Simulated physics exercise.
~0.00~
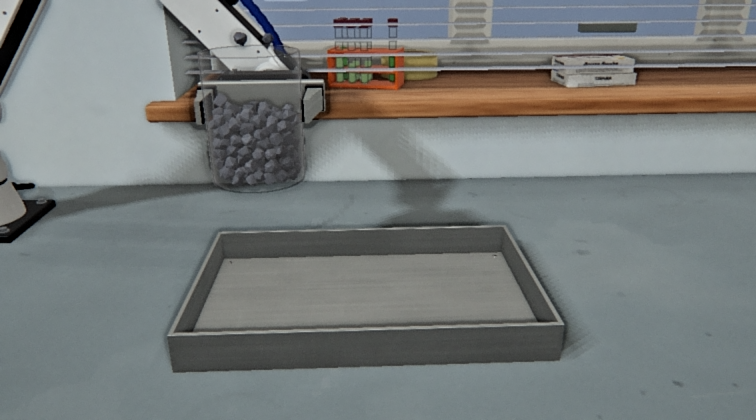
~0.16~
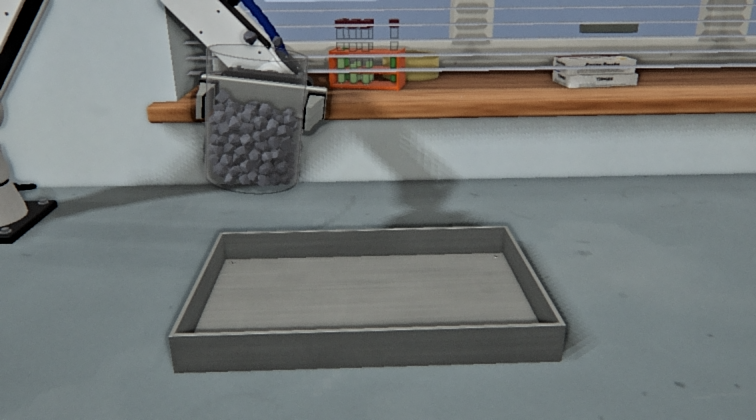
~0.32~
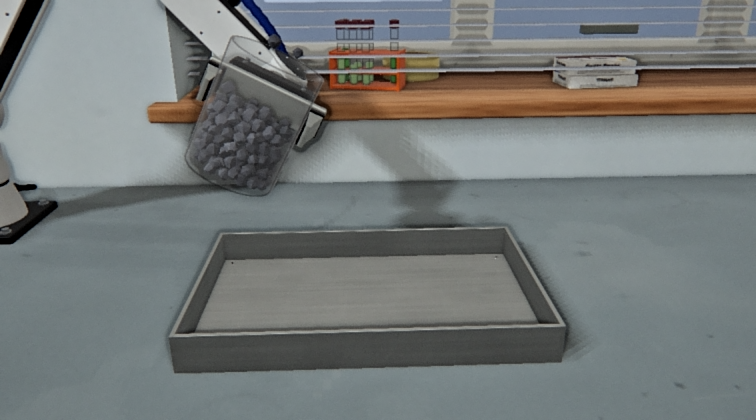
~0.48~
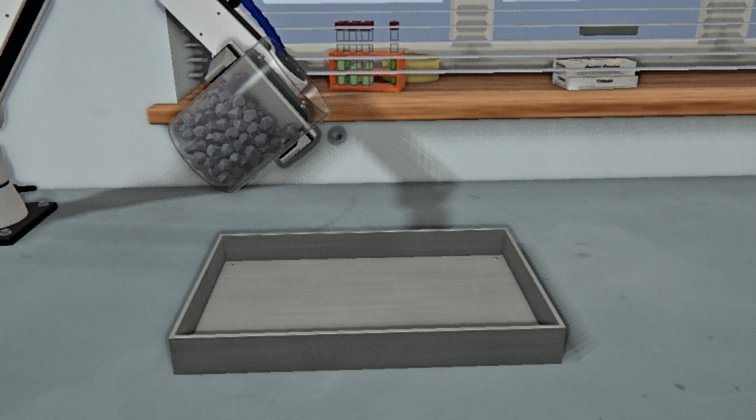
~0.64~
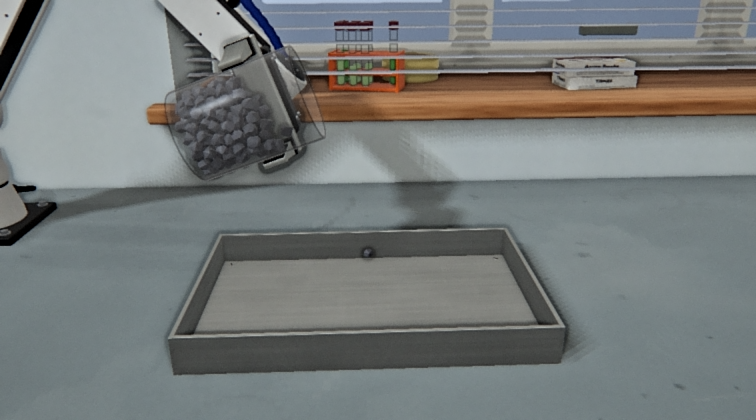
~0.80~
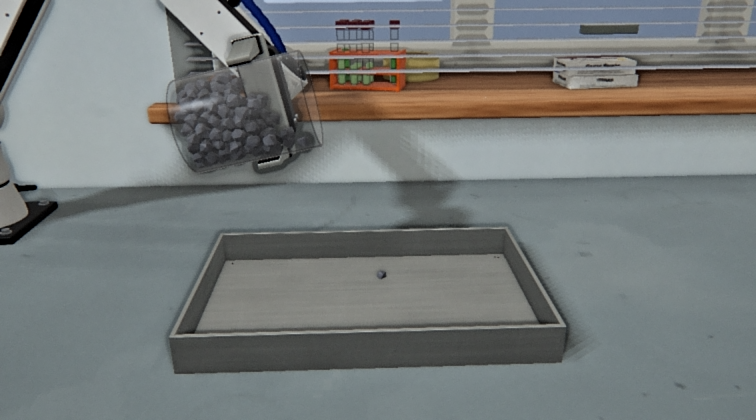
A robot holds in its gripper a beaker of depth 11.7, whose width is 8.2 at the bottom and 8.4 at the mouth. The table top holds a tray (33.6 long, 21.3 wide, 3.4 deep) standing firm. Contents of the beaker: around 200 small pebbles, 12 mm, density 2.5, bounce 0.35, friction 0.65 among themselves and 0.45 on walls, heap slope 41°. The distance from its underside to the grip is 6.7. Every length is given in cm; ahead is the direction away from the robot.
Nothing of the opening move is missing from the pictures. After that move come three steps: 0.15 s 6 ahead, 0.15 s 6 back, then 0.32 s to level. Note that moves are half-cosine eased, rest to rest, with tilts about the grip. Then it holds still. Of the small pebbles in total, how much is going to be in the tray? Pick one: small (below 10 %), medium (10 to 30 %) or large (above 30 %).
Medium.
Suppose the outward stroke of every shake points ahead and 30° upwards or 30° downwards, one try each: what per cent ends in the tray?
I'd say close to 30 percent for the first and close to 5 percent for the second.
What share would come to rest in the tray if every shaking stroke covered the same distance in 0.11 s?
It would be some 45 %.
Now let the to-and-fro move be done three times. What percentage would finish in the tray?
Probably about 45 in a hundred.
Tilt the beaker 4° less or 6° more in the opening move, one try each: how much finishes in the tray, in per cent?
About 15 per cent for the first try and 30 per cent for the second.
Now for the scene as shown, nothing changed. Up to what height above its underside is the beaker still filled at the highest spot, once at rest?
I'd say close to 8.0 cm.
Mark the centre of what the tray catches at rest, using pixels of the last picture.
In the final picture, somewhere near (413, 289).
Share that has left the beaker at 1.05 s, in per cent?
Share gone: Around 5 %.
By 1.05 s, tilted 78° forward, highest piece 23 above the table; 192 in the beaker, 1 in the tray, 7 in flight or on a rim.
By 1.30 s, tilted 26° forward, highest piece 24 above the table; 164 in the beaker, 32 in the tray, 4 in flight or on a rim.
By 1.62 s, level, highest piece 22 above the table; 164 in the beaker, 36 in the tray.
By 2.67 s, level, highest piece 22 above the table; 164 in the beaker, 36 in the tray.
Final count, 164 in the beaker, 36 in the tray. That is 18 % in the tray.
